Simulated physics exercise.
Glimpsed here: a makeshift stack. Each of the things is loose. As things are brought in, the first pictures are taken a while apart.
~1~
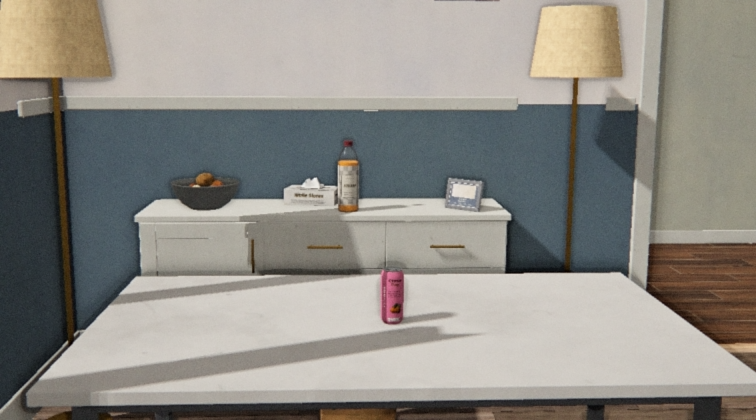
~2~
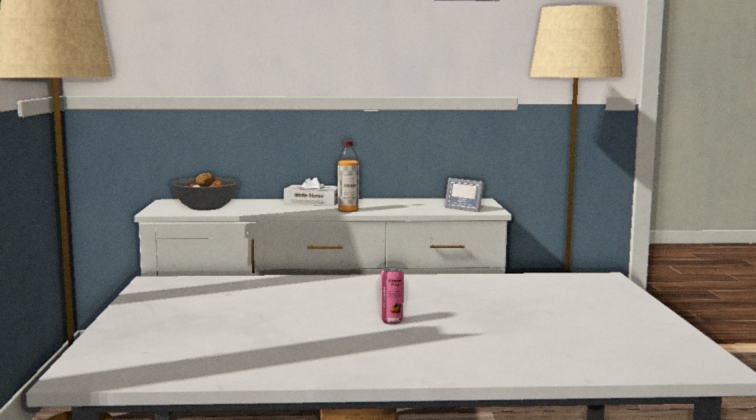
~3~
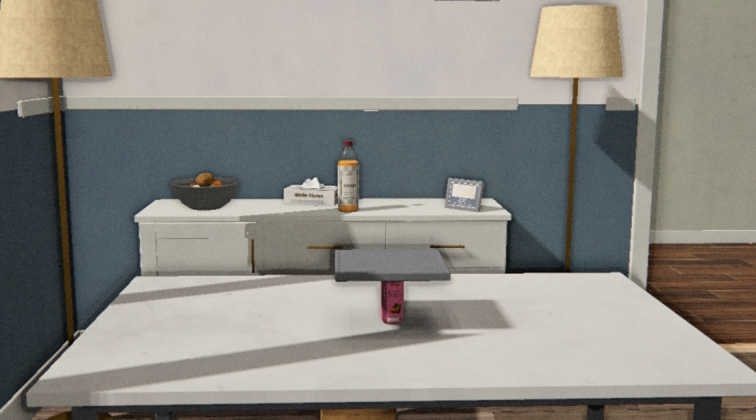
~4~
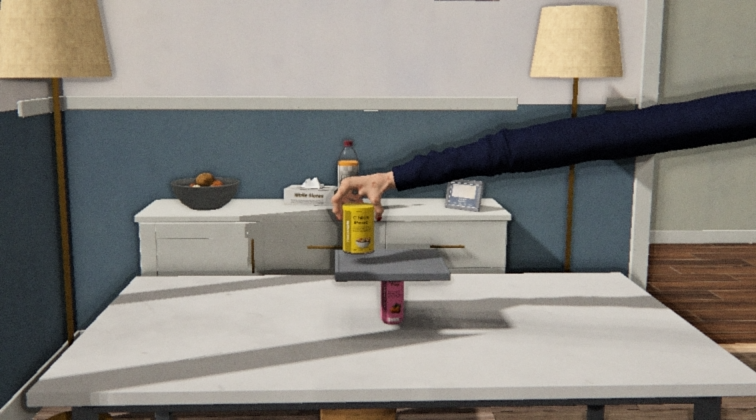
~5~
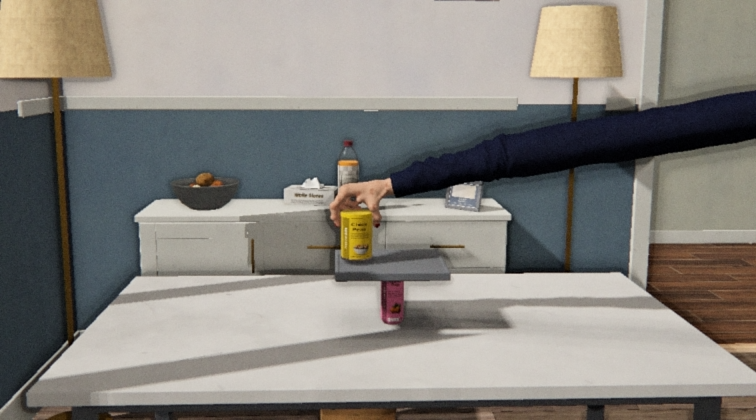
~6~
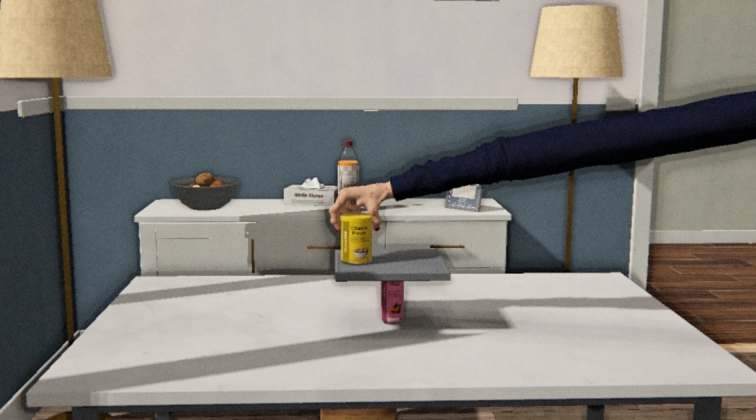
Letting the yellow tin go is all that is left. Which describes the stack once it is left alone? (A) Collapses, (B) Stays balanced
Option A: Collapses.
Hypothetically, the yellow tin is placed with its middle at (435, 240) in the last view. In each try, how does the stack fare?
Topples.
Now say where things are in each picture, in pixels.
In the first frame, the last thing is not in view yet.
In the second frame, the last thing is not in view yet.
In the third frame, the last thing is not in view yet; grey lid (390, 264).
The fourth frame shows still above its spot; yellow tin (359, 228); grey lid (390, 264).
The fifth frame shows still above its spot; yellow tin (357, 235); grey lid (390, 264).
The sixth frame shows set down, still held; yellow tin (357, 239); grey lid (390, 264).
Then, 0.40 s later than the last frame, yellow tin now fallen; grey lid tilted by 58°.
Then, 0.50 s later than the last frame, grey lid on its side.
Then, 0.60 s later than the last frame, yellow tin resting near (304, 311).
Then, 0.90 s later than the last frame, grey lid now fallen.
When it is over, fallen, grey lid and yellow tin; pink can as before. The stack loses its balance.
